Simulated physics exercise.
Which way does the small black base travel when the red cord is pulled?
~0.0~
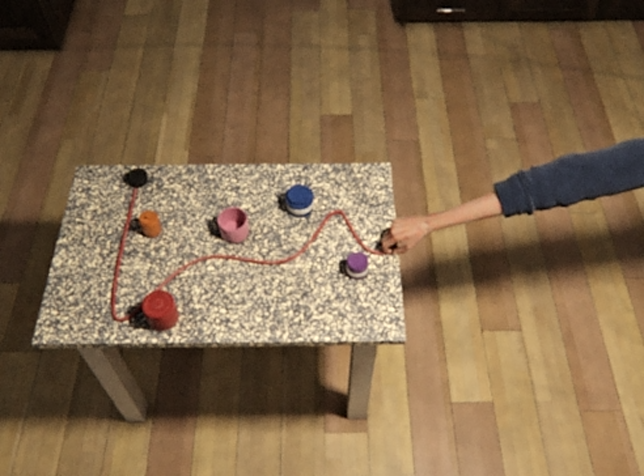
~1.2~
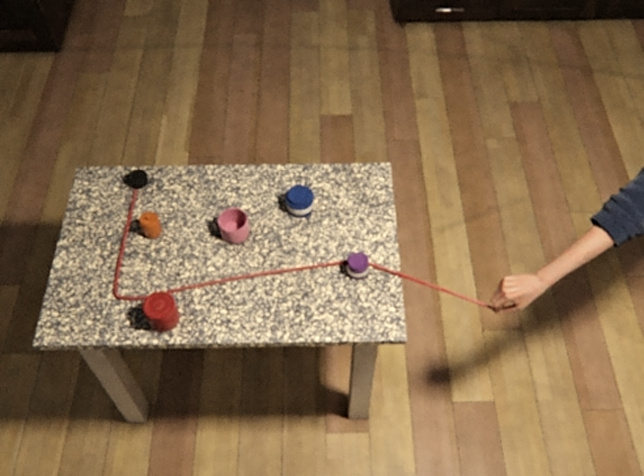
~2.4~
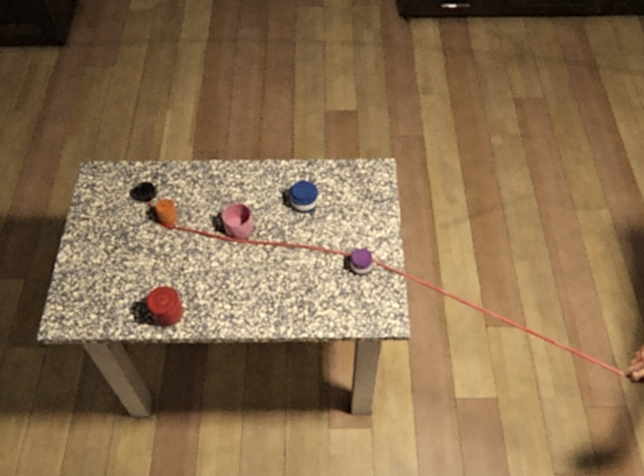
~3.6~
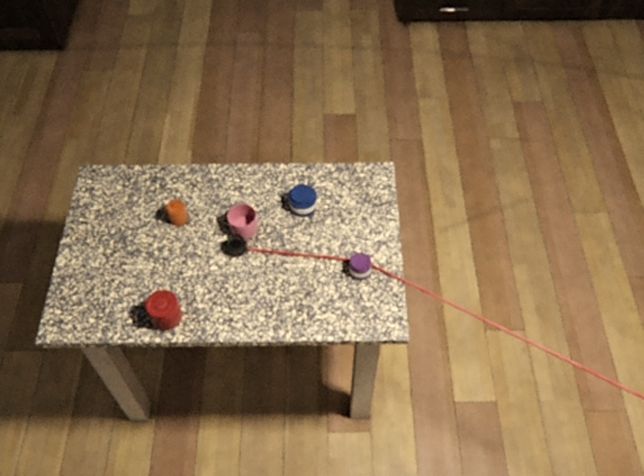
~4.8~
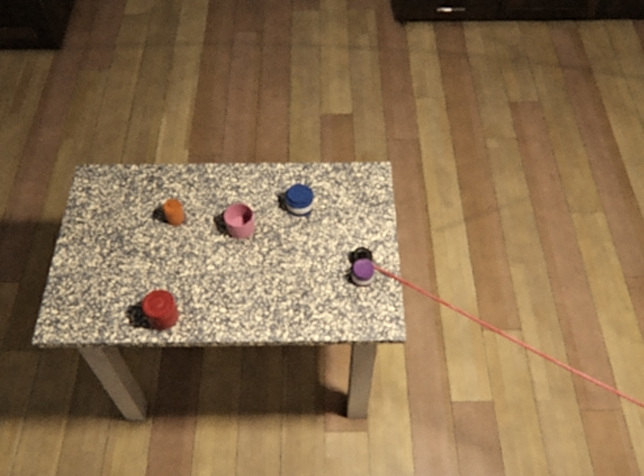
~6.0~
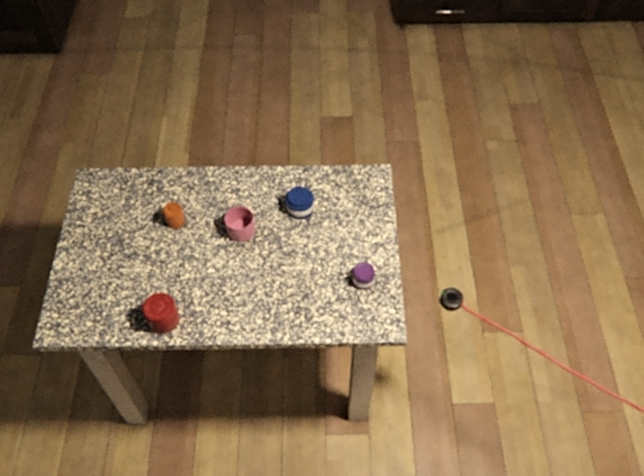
It moves to the right, sliding across the table and off its right side.
A speckled table stands on a wooden floor, seen from above, with a red tub at front left, an orange pot and small black base behind it, a pink mug near the middle, and a blue jar and purple tin towards the right. A hand at the right edge holds a loose red cord tied to the base and pulls it away to the right. The cord straightens, and the orange pot shifts slightly right. The base slides past the pink mug to the purple tin, which barely moves. Finally the base is off the table's right side, still on the taut cord, while the five containers remain on top.
